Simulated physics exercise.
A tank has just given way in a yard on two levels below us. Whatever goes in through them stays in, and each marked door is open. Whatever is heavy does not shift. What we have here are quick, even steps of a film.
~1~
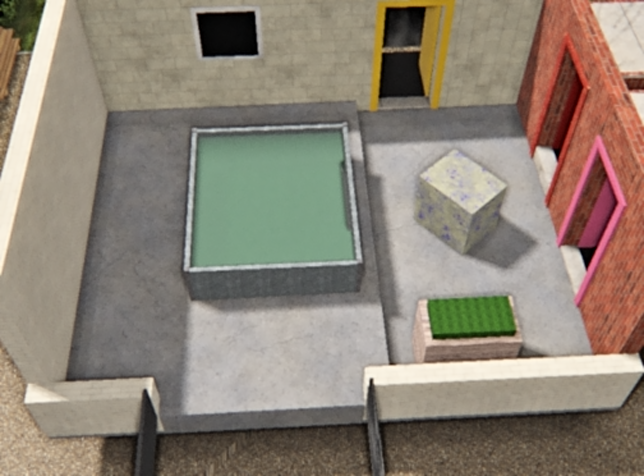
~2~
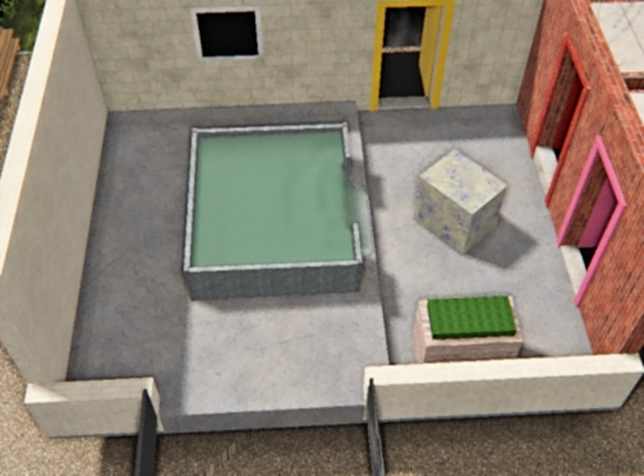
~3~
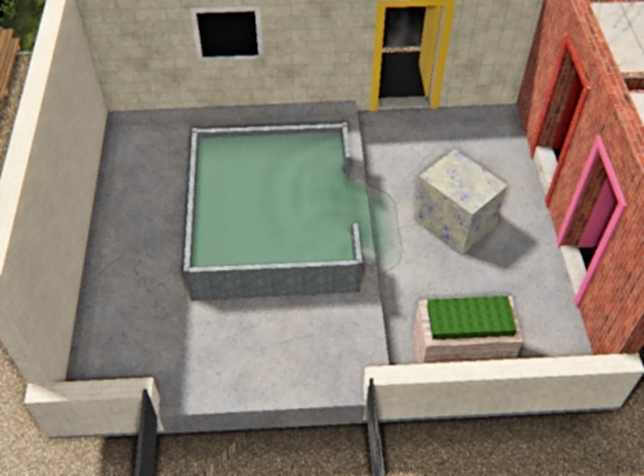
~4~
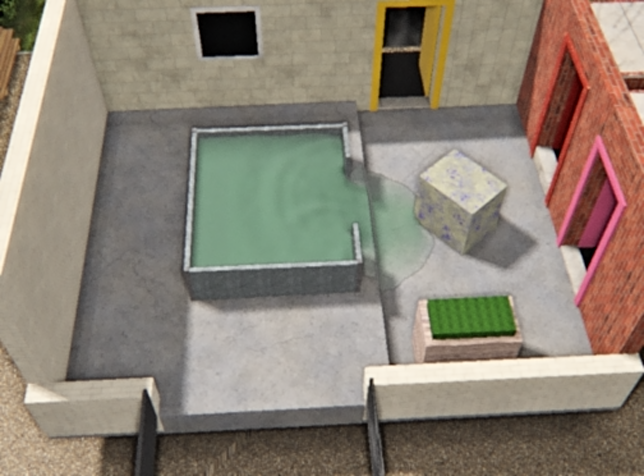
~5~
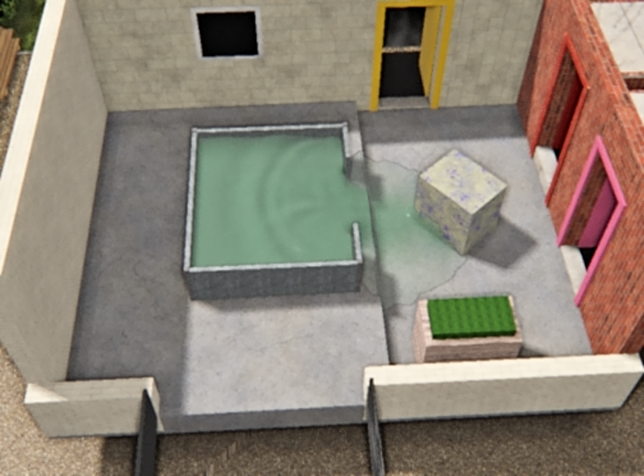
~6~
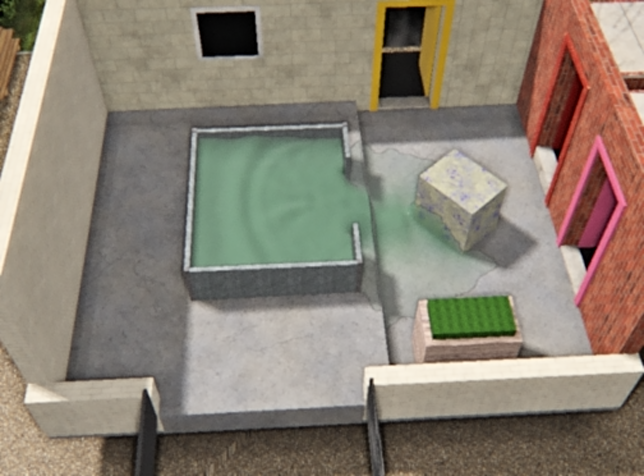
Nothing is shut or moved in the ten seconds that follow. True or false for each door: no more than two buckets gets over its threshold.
The red door - true; the pink door - false; the yellow door - false.
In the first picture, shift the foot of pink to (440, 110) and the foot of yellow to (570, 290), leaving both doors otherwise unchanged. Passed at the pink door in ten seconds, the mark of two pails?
The pink door exceeds the limit, I'd say.
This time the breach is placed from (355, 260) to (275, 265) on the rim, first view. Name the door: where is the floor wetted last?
The door marked yellow.
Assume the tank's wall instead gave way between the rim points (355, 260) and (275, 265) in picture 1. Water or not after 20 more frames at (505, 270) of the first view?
It would be drenched.
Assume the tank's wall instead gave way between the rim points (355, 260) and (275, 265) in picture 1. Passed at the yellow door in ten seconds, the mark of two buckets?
The yellow one goes past it.
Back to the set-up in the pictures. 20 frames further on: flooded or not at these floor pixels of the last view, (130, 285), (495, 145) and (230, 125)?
Point 1: Not wet; point 2: Drenched; point 3: Not wet.
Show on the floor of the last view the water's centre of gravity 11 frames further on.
I'd mark it close to (343, 223).
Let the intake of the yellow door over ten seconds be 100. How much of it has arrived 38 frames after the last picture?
About 40 per cent.
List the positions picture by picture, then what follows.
The first picture shows the tank at (272, 196) is whole and still.
In the second picture, water pours out at (348, 211) and has run to (361, 254).
In the third picture, the front is at (386, 266), out from the gap at (348, 212).
In the fourth picture, the front is at (429, 243), out from the gap at (348, 212).
In the fifth picture, water pours out at (348, 211) and has run to (460, 255).
In the sixth picture, the front is at (484, 268), out from the gap at (348, 212).
A moment on, water covers 25 % of the floor; the red door not reached, the pink door wet at the sill, nothing in, the yellow door not reached.
Next, water covers 35 % of the floor; the red door wet at the sill, nothing in, the pink door under two buckets in, the yellow door under two buckets in.
Then, water covers 45 % of the floor; the red door wet at the sill, nothing in, the pink door over two buckets in, the yellow door over two buckets in.
Later, water covers 45 % of the floor; the red door wet at the sill, nothing in, the pink door far over two buckets in, the yellow door far over two buckets in.
In the end, water covers 45 % of the floor; the red door wet at the sill, nothing in, the pink door far over two buckets in, the yellow door far over two buckets in.
